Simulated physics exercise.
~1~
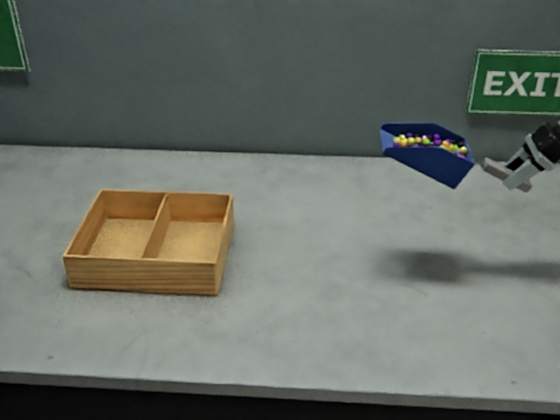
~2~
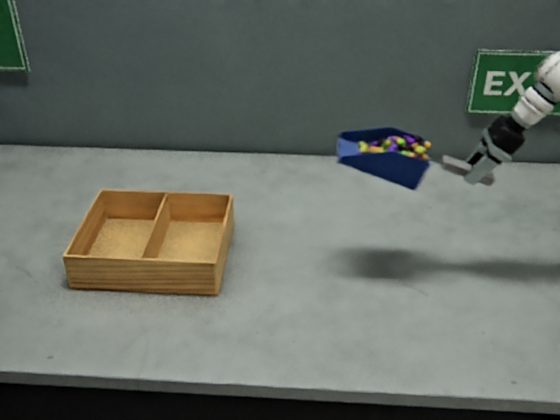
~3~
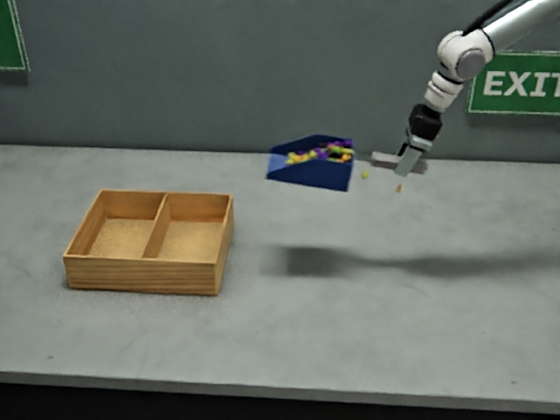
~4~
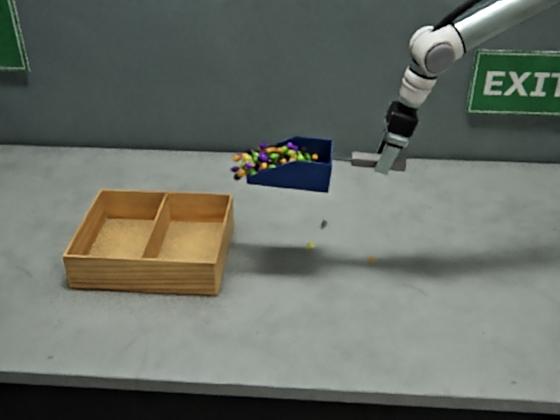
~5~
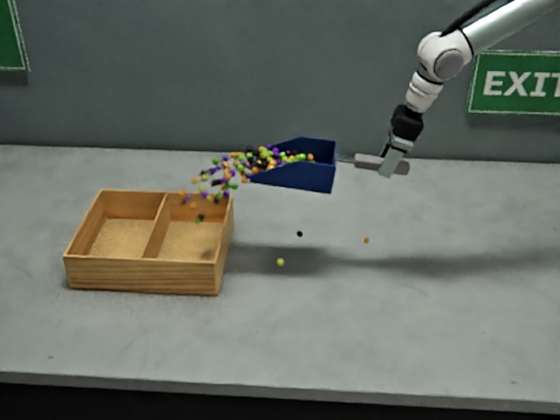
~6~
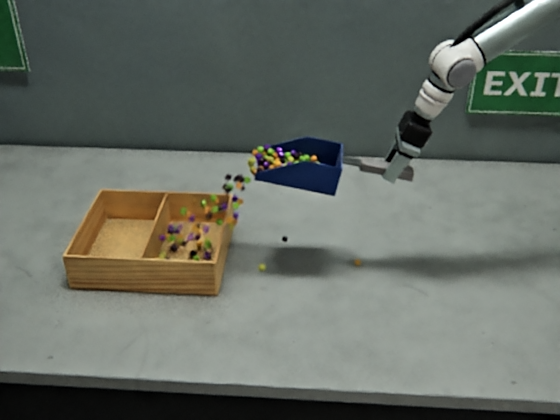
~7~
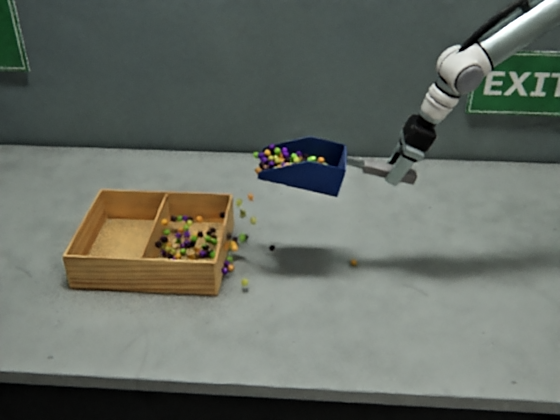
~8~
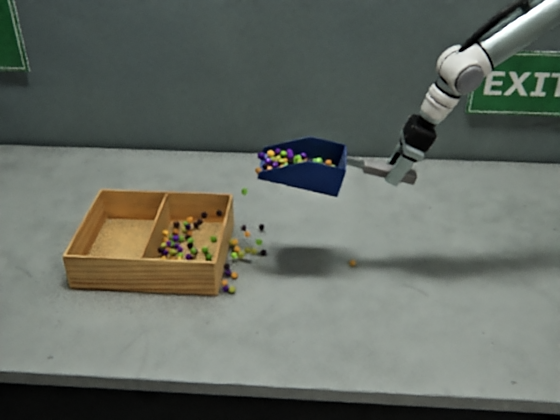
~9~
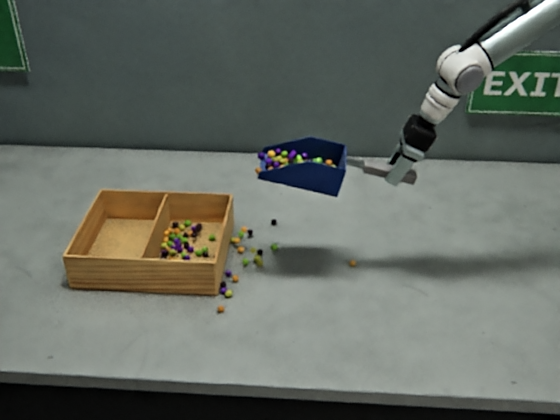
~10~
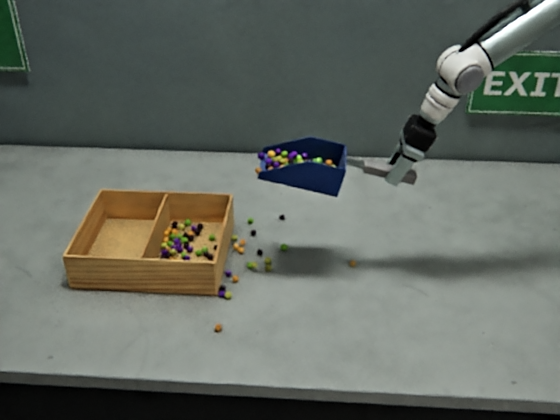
A robot arm carried a blue scoop of colourful round sweets left towards a divided wooden box, spilling some into its right-hand section and others onto the table, then drew back slightly and stopped with many still in the scoop.
